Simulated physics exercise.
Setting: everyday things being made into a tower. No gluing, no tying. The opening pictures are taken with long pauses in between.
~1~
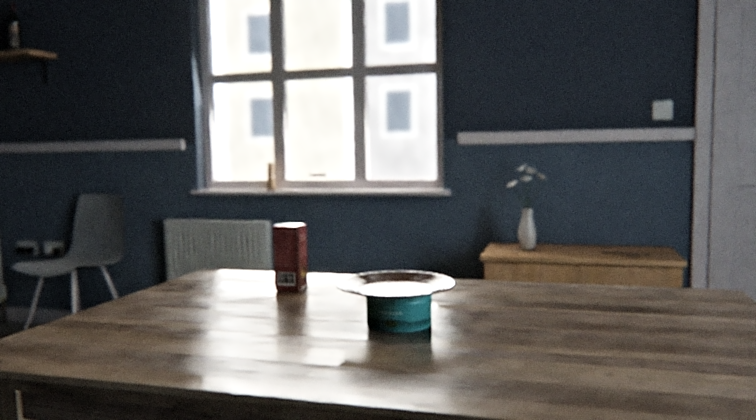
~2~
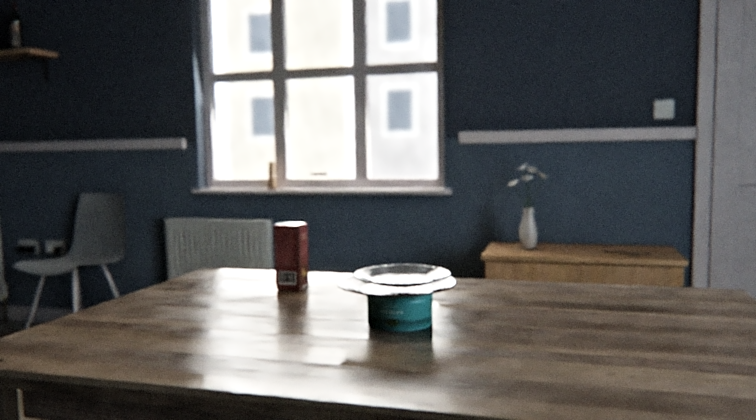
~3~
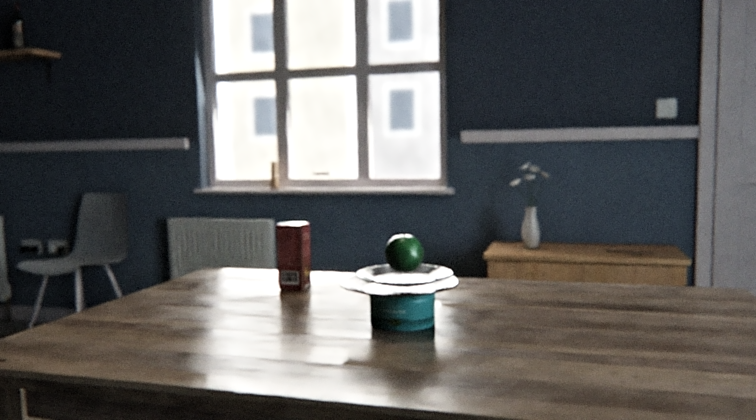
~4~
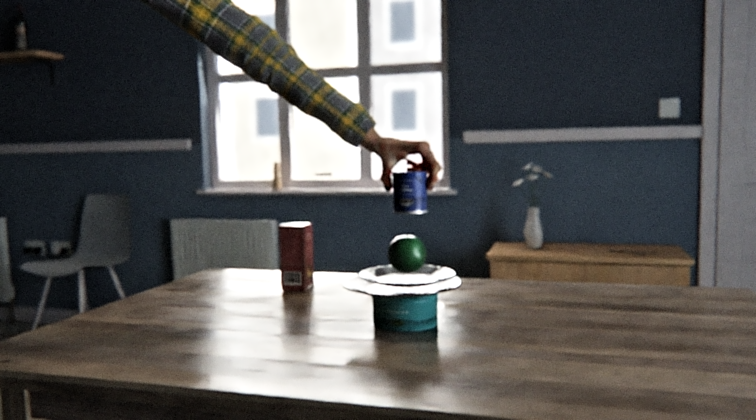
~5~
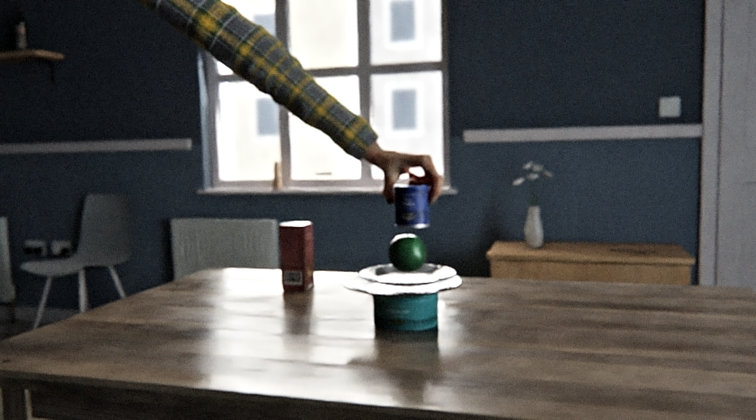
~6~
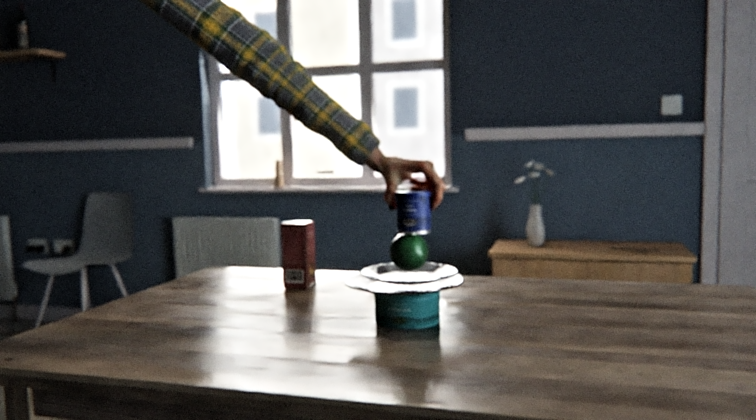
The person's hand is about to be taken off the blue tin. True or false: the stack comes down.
True.
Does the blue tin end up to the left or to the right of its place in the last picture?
Result: Further right.
Then, 0.40 s on from there, blue tin now fallen.
Then, 0.60 s on from there, things are still on the move.
In the end, fallen, blue tin; the other 5 unmoved. At the end, from the last picture's camera, blue tin near (559, 310). The pile gives way.
